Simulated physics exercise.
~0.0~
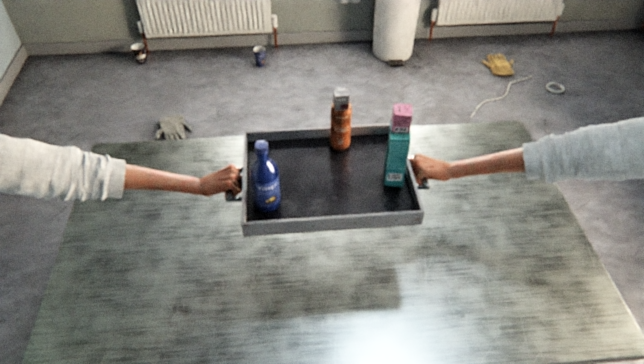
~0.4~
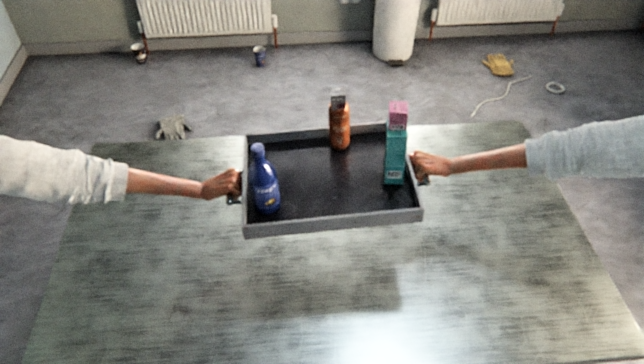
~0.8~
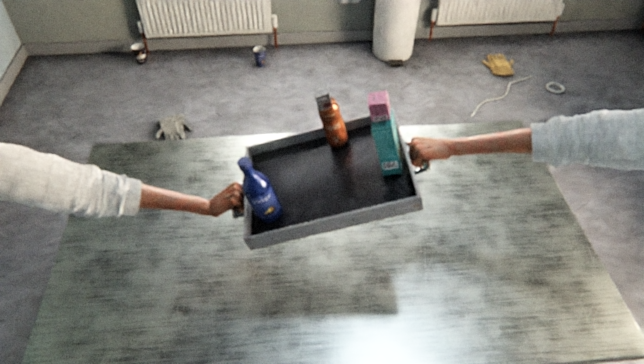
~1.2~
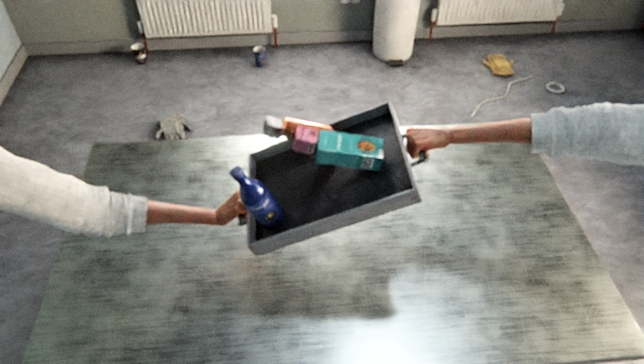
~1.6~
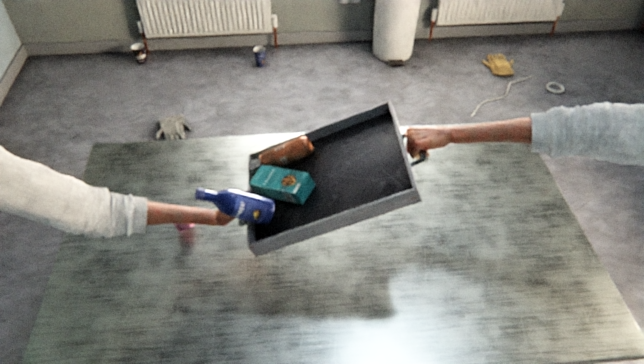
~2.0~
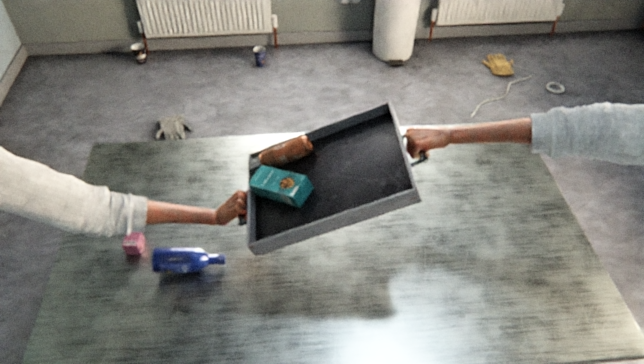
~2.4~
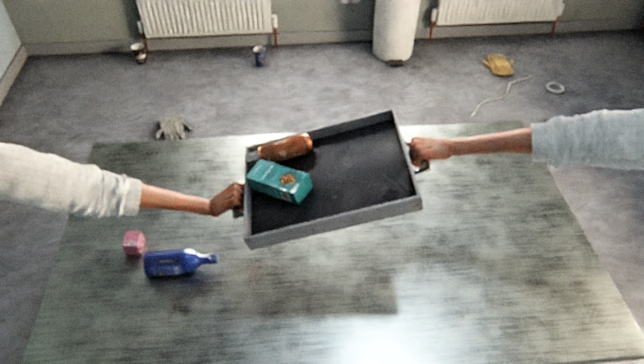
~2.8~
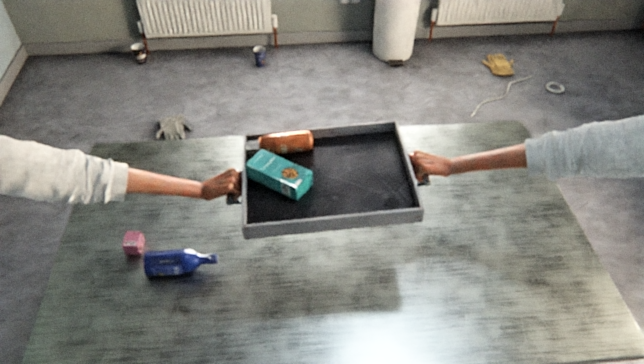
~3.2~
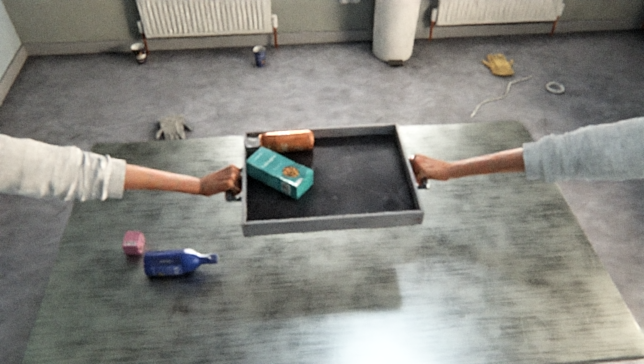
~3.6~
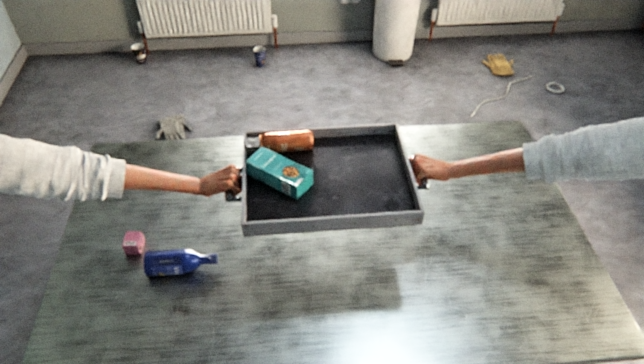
We see two hands tilt a tray of mixed items down to the left, and the cartons and orange container slide left before a blue bottle and pink carton drop onto the table. The tray levels again, with the turquoise carton and orange container lying at its left side.
